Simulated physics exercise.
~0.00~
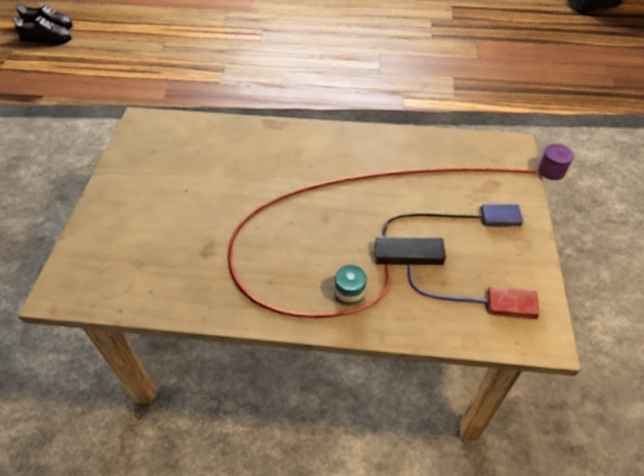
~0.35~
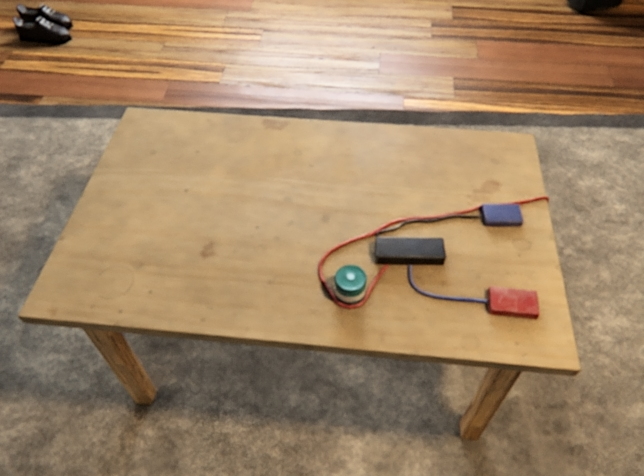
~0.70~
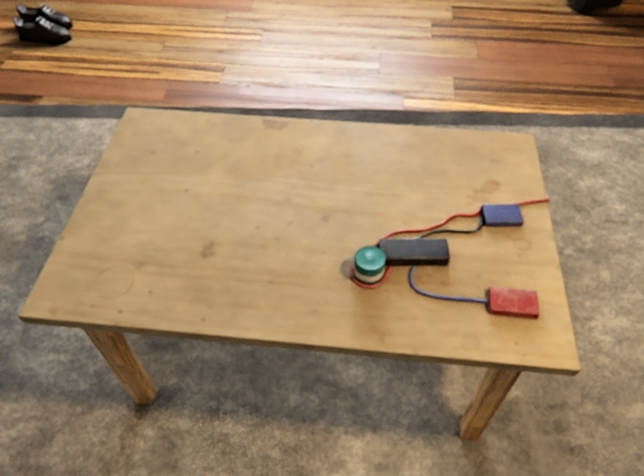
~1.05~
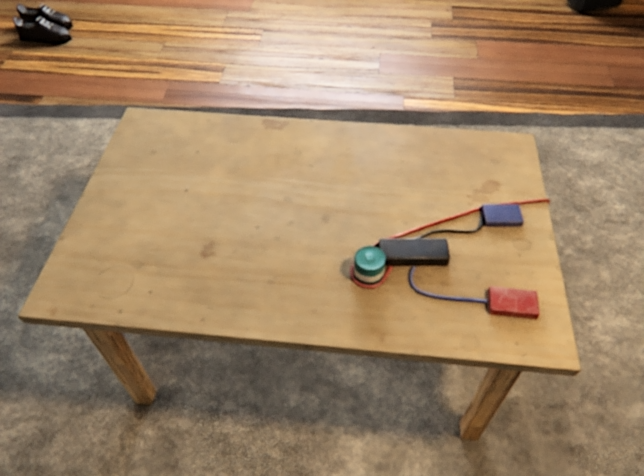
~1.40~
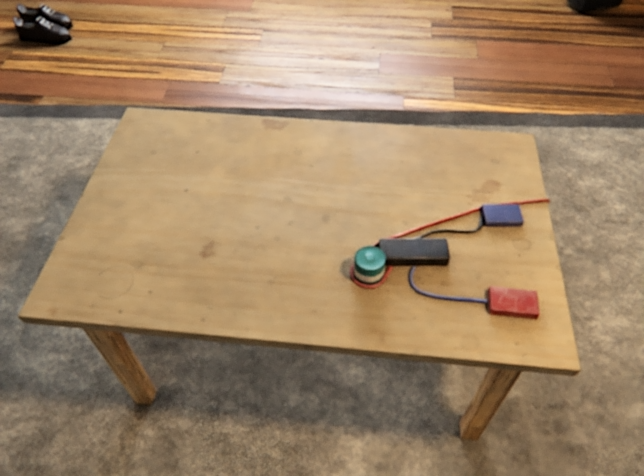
The purple speaker drops off the table's right edge, and its red cable tightens, shifting the teal tin against the black strip.
